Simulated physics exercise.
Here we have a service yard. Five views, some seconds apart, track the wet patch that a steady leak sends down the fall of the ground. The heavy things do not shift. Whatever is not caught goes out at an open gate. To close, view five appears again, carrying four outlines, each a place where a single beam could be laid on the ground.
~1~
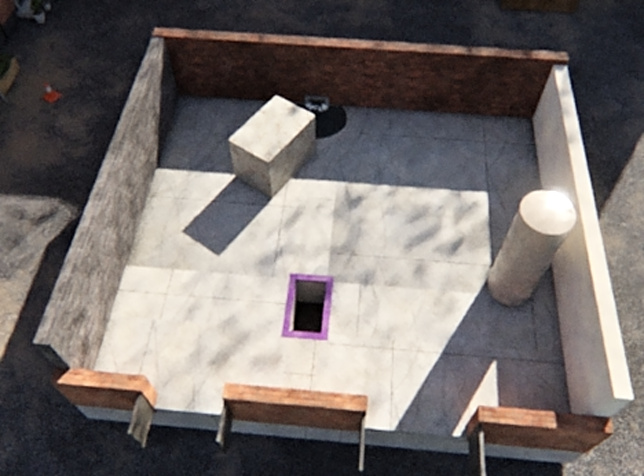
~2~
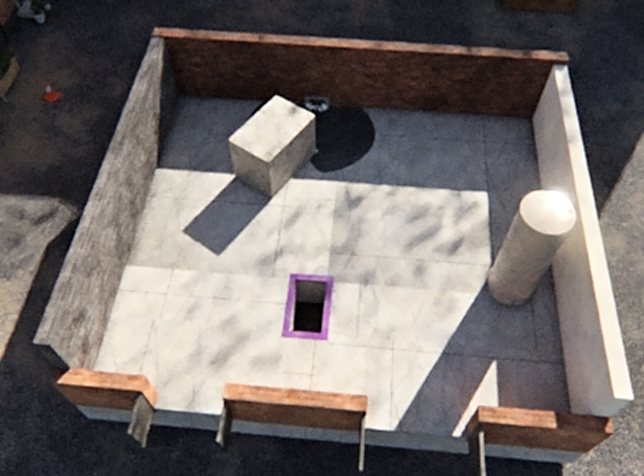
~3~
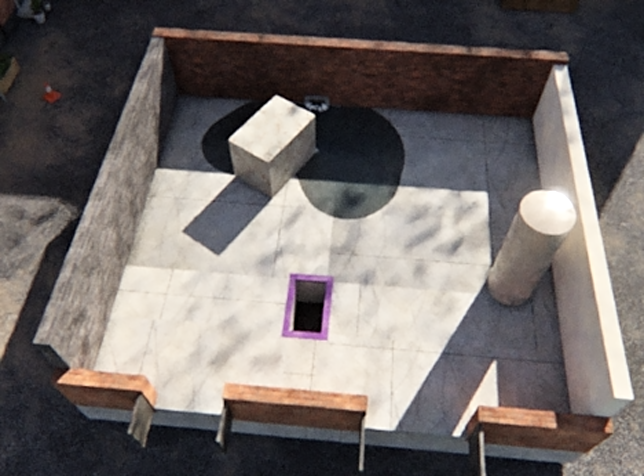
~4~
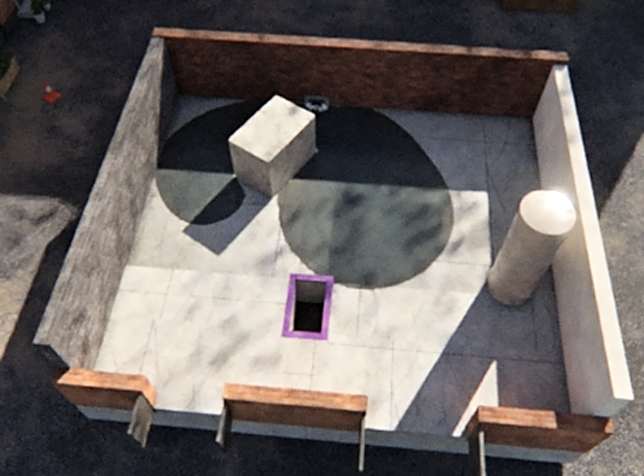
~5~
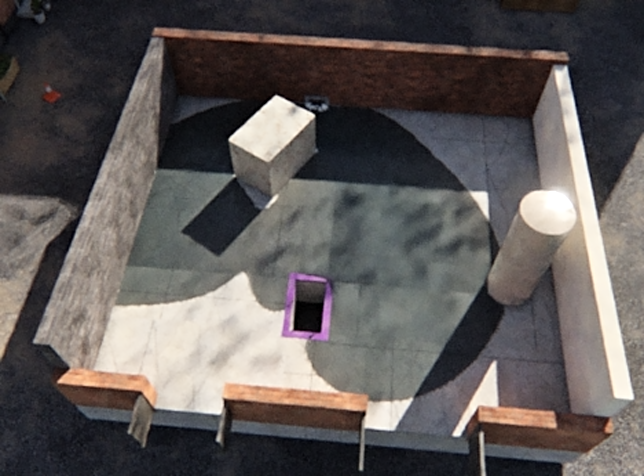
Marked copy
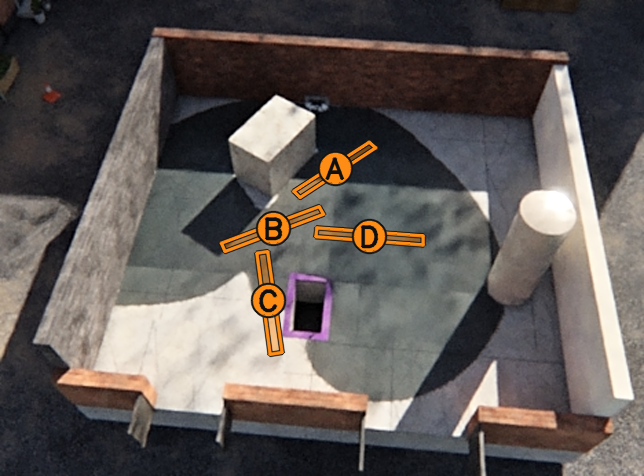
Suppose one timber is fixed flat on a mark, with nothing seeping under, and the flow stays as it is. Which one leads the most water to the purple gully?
Spot C.
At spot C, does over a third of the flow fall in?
No.
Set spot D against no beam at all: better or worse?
Spot D is worse.
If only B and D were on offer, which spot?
That is spot B.
In orange, A from (296, 194) to (372, 145); B from (223, 247) to (321, 210); C from (262, 252) to (276, 353); D from (316, 232) to (423, 240).
Choosing A, about 11 % of the stream goes into the purple gully, about 88 % out by the gates.
Choosing B, about 11 % of the stream goes into the purple gully, about 88 % out by the gates.
Choosing C, about 16 % of the stream goes into the purple gully, about 83 % out by the gates.
Choosing D, about 5 % of the stream goes into the purple gully, about 94 % out by the gates.
